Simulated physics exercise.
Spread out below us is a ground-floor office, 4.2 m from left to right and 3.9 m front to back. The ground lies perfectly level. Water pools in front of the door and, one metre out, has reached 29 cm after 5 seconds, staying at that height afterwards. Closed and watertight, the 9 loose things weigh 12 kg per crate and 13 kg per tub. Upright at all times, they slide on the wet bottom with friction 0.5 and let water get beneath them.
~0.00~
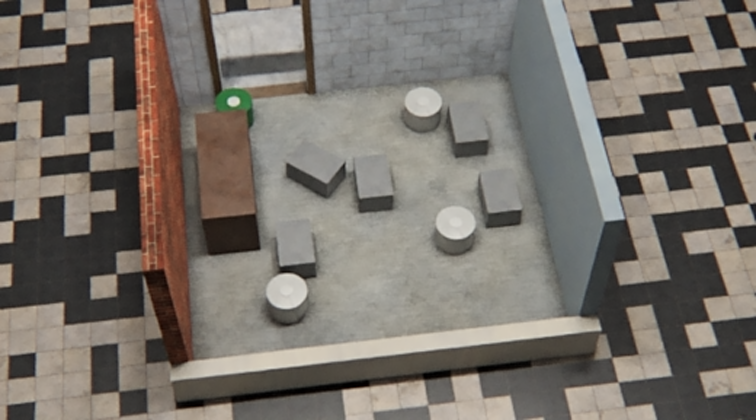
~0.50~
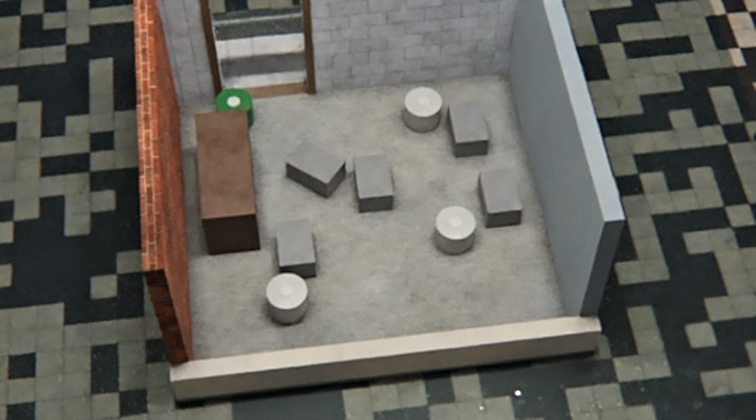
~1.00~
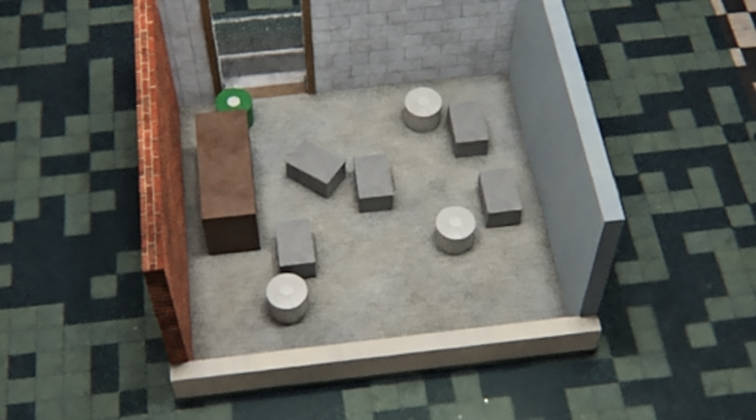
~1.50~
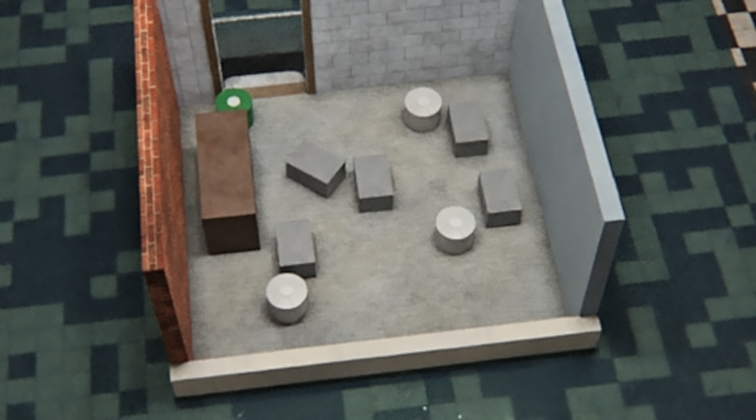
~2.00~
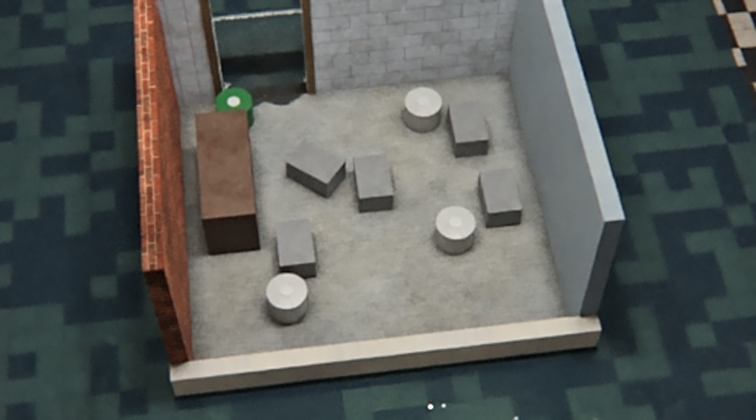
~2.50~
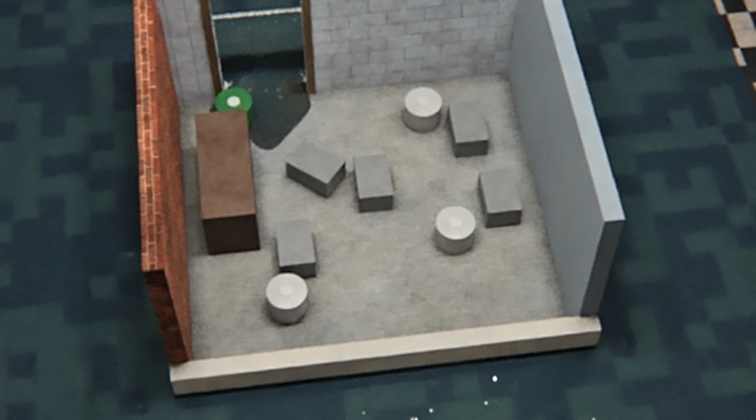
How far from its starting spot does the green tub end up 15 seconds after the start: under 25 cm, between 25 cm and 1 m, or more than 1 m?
Result: A modest displacement.
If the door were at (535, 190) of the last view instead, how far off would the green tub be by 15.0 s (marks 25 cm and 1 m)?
In that case the green tub shifts a modest distance.
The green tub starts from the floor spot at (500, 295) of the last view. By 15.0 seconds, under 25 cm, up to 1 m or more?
It goes a long way.
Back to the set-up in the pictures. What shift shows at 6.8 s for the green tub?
30 cm, give or take.
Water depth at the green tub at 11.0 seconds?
I'd say around 14 cm.
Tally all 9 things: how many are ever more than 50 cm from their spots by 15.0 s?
That comes to 9.
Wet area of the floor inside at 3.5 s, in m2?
2.5 m2.
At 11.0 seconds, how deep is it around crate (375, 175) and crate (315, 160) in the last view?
Around 8 cm and 8 cm.
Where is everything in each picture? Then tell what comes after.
The first frame shows the green tub at (234, 102), on the bottom; 0.0 m2 under water; 0 of 9 have shifted.
The second frame shows the green tub at (234, 102), on the bottom; 0.0 m2 under water; 0 of 9 have shifted.
The third frame shows the green tub at (234, 102) rests on the ground; water covers 0.0 m2; 0 of 9 have shifted.
The fourth frame shows the green tub at (234, 102), on the bottom; 0.0 m2 under water; 0 of 9 have shifted.
The fifth frame shows the green tub at (234, 102), on the bottom; 0.0 m2 under water; 0 of 9 have shifted.
The sixth frame shows the green tub at (234, 102), on the bottom; water covers 0.4 m2; 0 of 9 have shifted.
After 3.5 s the green tub is near (229, 110), 0.1 m from its start, aground; 0 afloat.
After 6.8 s the green tub is near (213, 113), 0.3 m from its start, afloat; 3 afloat.
After 11.0 s the green tub is near (195, 117), 0.5 m from its start, afloat; 9 afloat.
After 15.0 s the green tub is near (195, 114), 0.5 m from its start, afloat; 9 afloat.
